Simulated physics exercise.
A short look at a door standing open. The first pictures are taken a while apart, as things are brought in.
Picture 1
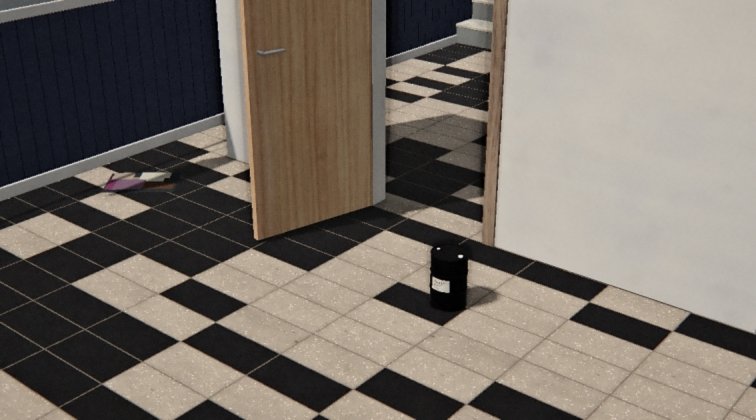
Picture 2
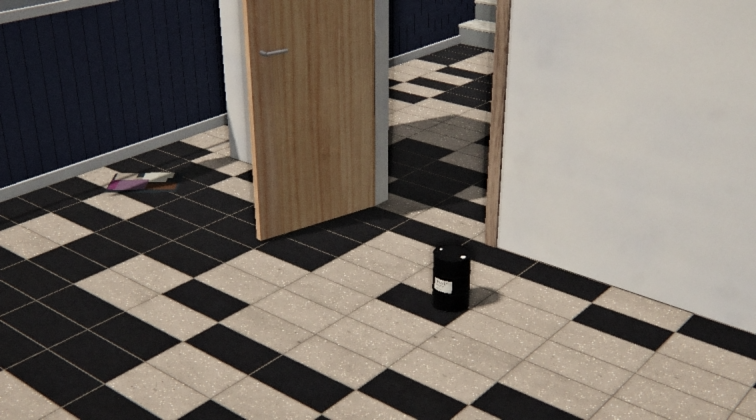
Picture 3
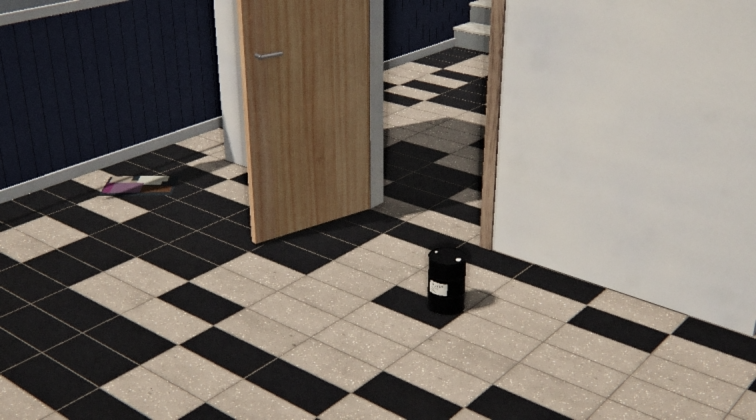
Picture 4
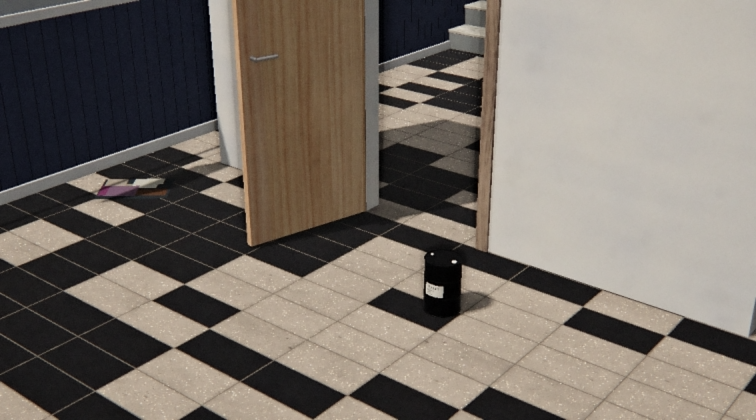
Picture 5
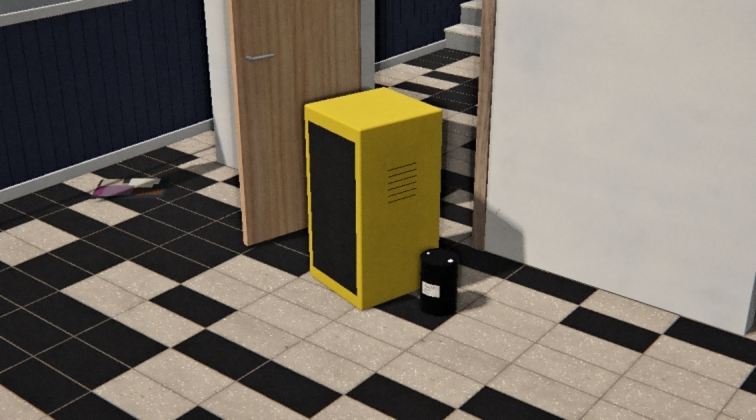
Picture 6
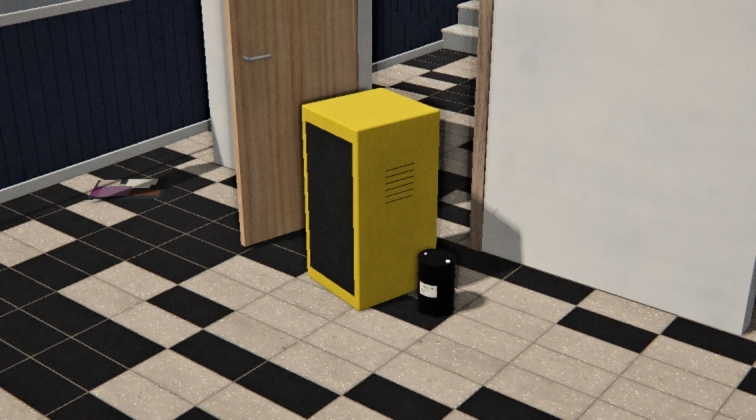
A wooden door stands wide open in a room with a black and cream checkered floor, seen from slightly above, with dark blue panelling at left and a pale wall at right. A small black canister with a white label sits before the doorway, and a purplish item lies by the panelling. The view shifts very slightly, and a tall yellow appliance appears beside the canister, while the door stays still.
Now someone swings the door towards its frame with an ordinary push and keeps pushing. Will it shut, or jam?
Outcome: The door is blocked.
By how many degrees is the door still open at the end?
About 65°.
Then, 0.40 s past the last view, open by 96°.
Then, 0.70 s past the last view, open by 83°.
Then, 1.00 s past the last view, open by 68°.
Finally, open by 67°; both still in place. Final places as the last picture's camera would see them, yellow appliance near (371, 197).
